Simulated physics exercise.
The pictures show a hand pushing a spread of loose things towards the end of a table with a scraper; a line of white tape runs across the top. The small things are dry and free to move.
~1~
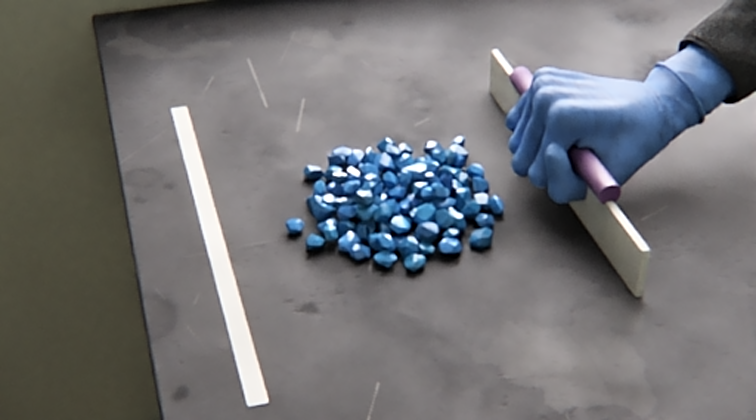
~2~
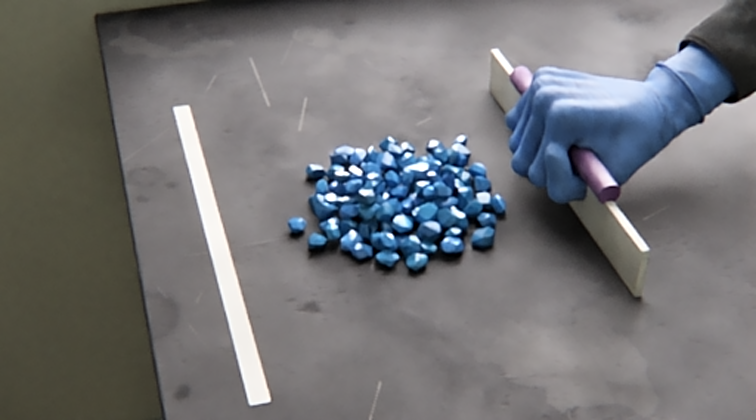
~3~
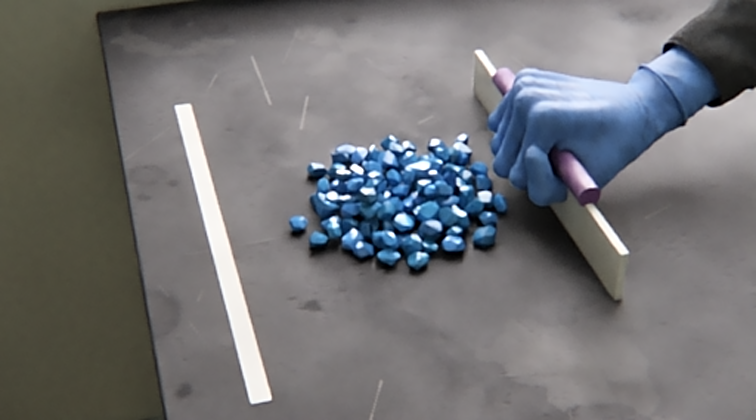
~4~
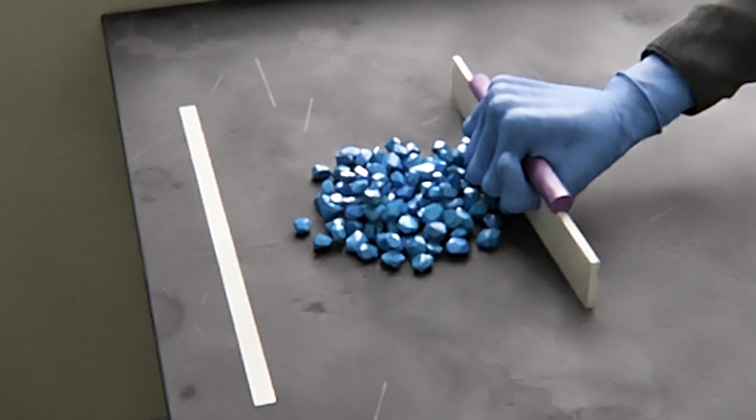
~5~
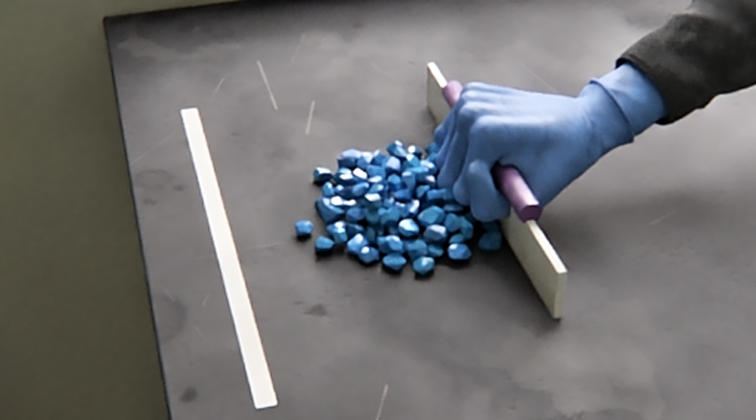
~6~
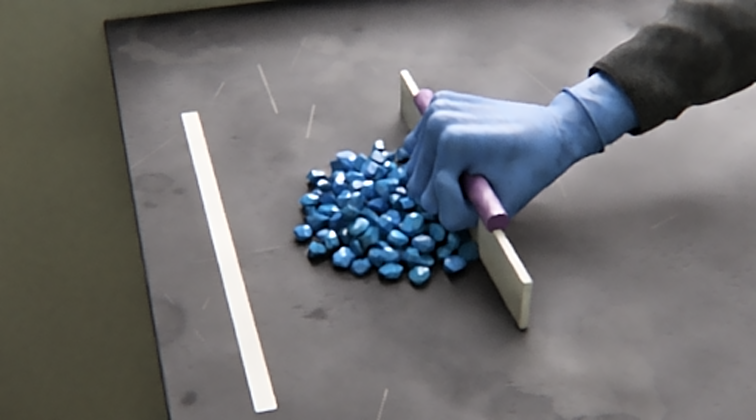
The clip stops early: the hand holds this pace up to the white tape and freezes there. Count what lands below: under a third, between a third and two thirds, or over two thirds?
Over the edge goes between a third and two thirds of it.
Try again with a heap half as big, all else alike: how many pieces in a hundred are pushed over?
It comes to 30 per cent or so.
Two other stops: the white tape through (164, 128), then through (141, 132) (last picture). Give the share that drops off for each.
Roughly 70 per cent, and 100 per cent.
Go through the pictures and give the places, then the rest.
The first frame shows scraper at (631, 255), at rest; white tape at (182, 119), about a palm's width from the edge; edge at (132, 253); the heap at (397, 194), aquarium stones.
The second frame shows scraper at (630, 255).
The third frame shows scraper at (610, 258); the heap at (400, 192).
The fourth frame shows scraper at (581, 267).
The fifth frame shows scraper at (549, 276); the heap at (416, 207), about a quarter pushed along.
The sixth frame shows scraper at (516, 286); white tape at (192, 124); edge at (142, 258); the heap at (386, 205), most pushed along.
Soon after the last picture, scraper still moving, near (331, 182); heap all on the table, its front near (189, 231).
A little later, scraper stopped at the white tape; heap about a quarter over the edge.
Later still, scraper stopped at the white tape; heap about half over the edge.
At rest, scraper stopped at the white tape; heap about half over the edge.
